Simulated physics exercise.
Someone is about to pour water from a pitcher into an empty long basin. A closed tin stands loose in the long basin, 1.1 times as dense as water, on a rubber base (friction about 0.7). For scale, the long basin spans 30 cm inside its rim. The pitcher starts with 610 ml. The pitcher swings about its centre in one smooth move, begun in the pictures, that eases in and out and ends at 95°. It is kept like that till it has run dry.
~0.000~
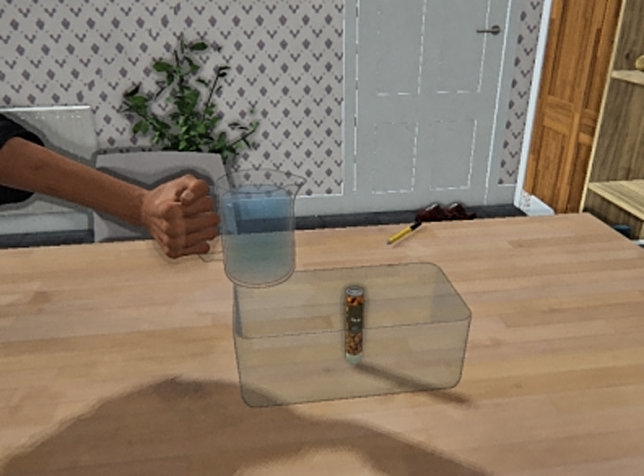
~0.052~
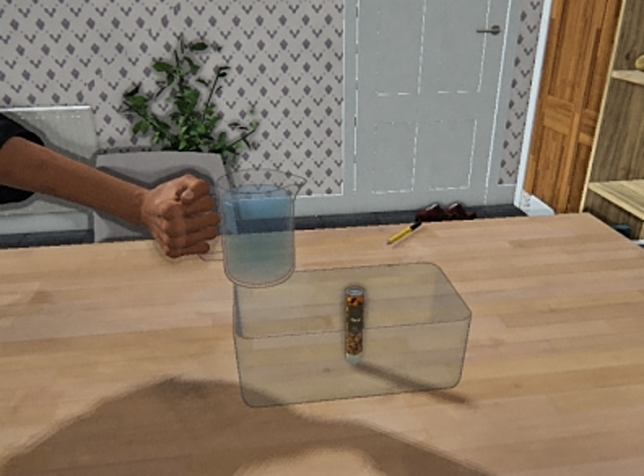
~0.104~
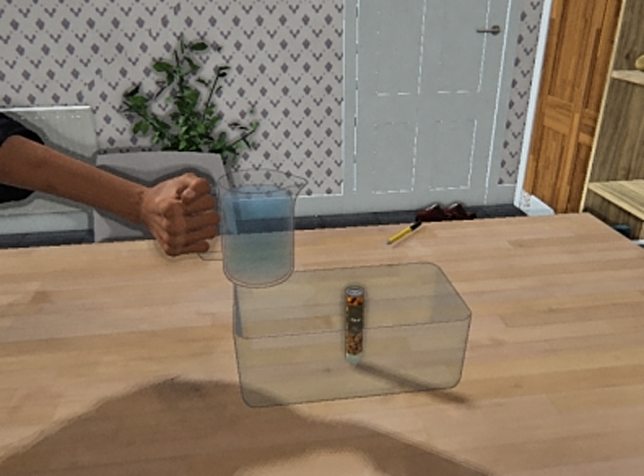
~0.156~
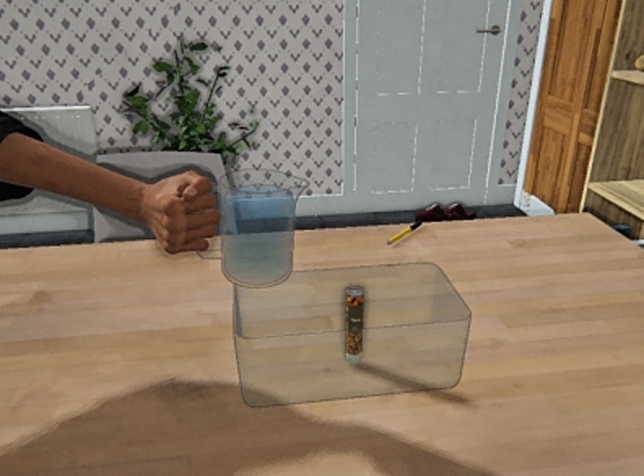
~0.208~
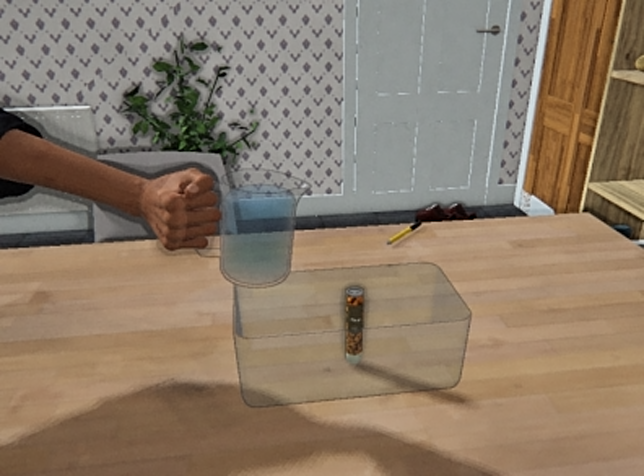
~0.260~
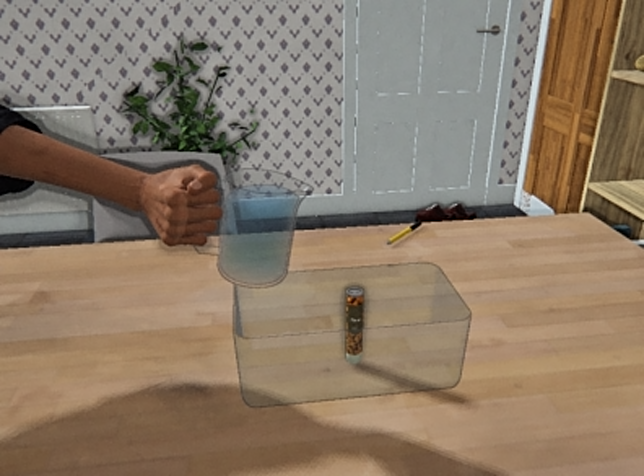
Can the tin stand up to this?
It topples.
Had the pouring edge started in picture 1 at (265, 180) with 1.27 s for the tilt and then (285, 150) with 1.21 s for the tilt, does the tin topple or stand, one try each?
First it keeps standing; then it topples.
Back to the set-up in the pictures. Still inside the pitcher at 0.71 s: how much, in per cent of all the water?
Near 90 in a hundred.
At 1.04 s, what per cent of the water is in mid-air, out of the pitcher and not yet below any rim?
About 16 per cent.
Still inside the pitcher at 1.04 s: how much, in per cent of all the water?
Some 48 per cent.
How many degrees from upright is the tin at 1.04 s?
About 0°.
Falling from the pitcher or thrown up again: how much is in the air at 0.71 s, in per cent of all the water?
Some 9 per cent.
By 0.71 s the tilt is 57° and 89 per cent is still to pour; the tin stands where it began.
By 1.04 s the tilt is 88° and 49 per cent is still to pour; the tin stands where it began.
By 1.39 s the tilt is 95° and 12 per cent is still to pour; the tin lies on its side.
By 1.77 s the tilt is 95° and 3 per cent is still to pour; the tin lies on its side.
At rest the tin lies on its side.
